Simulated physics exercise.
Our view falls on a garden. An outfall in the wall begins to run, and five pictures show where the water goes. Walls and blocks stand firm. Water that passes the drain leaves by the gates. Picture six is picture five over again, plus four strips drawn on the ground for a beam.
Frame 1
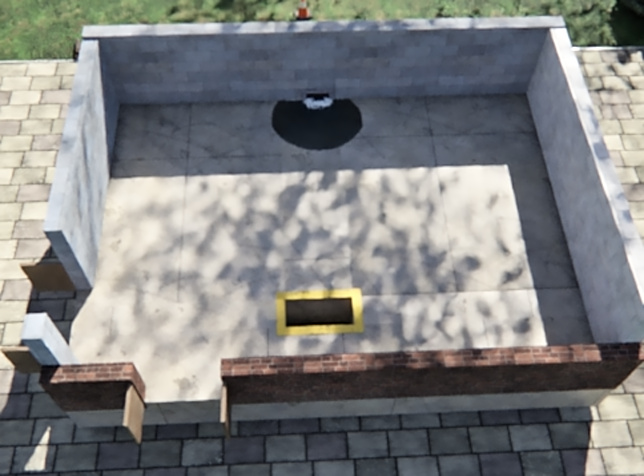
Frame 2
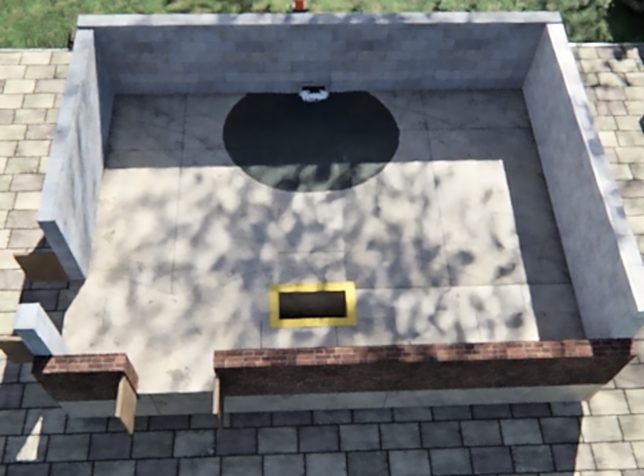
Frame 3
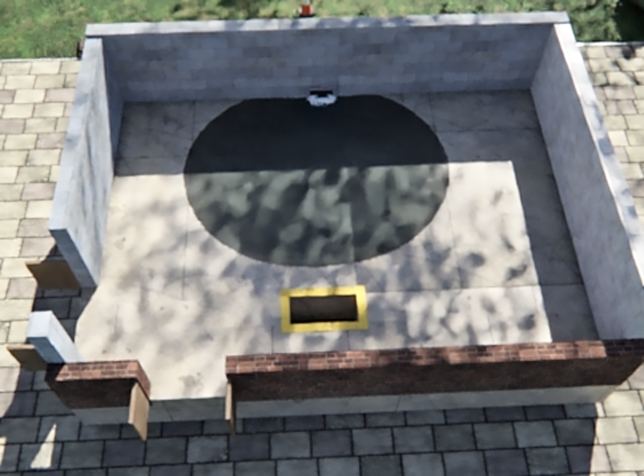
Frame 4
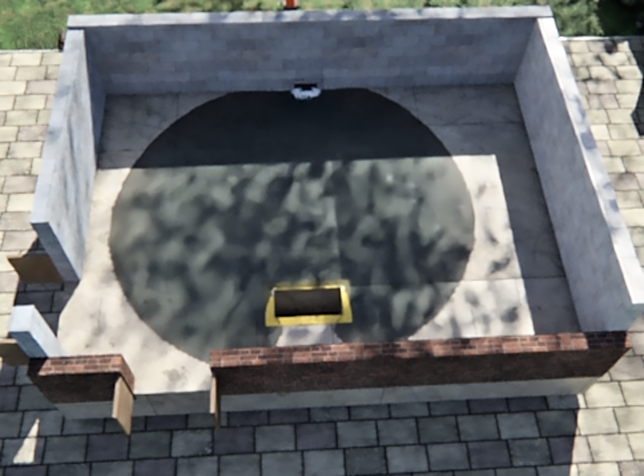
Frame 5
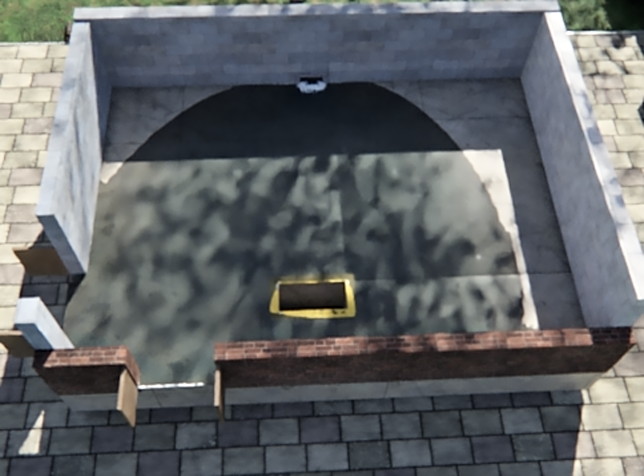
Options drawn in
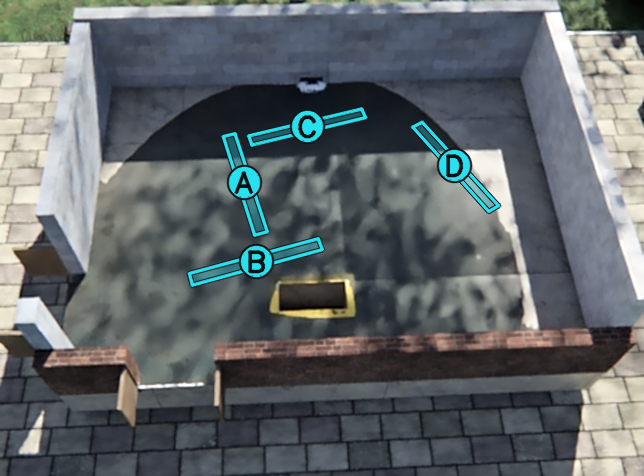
At the start, a small dark wet patch sits beneath an outfall at the back wall of a pale walled yard. The patch spreads forward and sideways in a widening round shape, reaching and surrounding the yellow-rimmed pit, then covers most of the floor, with the back corners and right side still pale.
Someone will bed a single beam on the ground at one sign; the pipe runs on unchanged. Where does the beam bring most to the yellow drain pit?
Use place A.
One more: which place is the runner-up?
It is D.
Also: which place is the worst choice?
That would be C.
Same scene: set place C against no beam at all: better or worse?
It is worse.
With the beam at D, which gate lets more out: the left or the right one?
More leaves on the right.
On the marked copy, A from (229, 135) to (261, 233); B from (190, 279) to (320, 244); C from (250, 140) to (363, 113); D from (417, 124) to (493, 208).
With A, about 54 % of the stream goes into the yellow drain pit, about 45 % out by the gates.
With B, about 19 % of the stream goes into the yellow drain pit, about 81 % out by the gates.
With C, about 14 % of the stream goes into the yellow drain pit, about 85 % out by the gates.
With D, about 38 % of the stream goes into the yellow drain pit, about 62 % out by the gates.
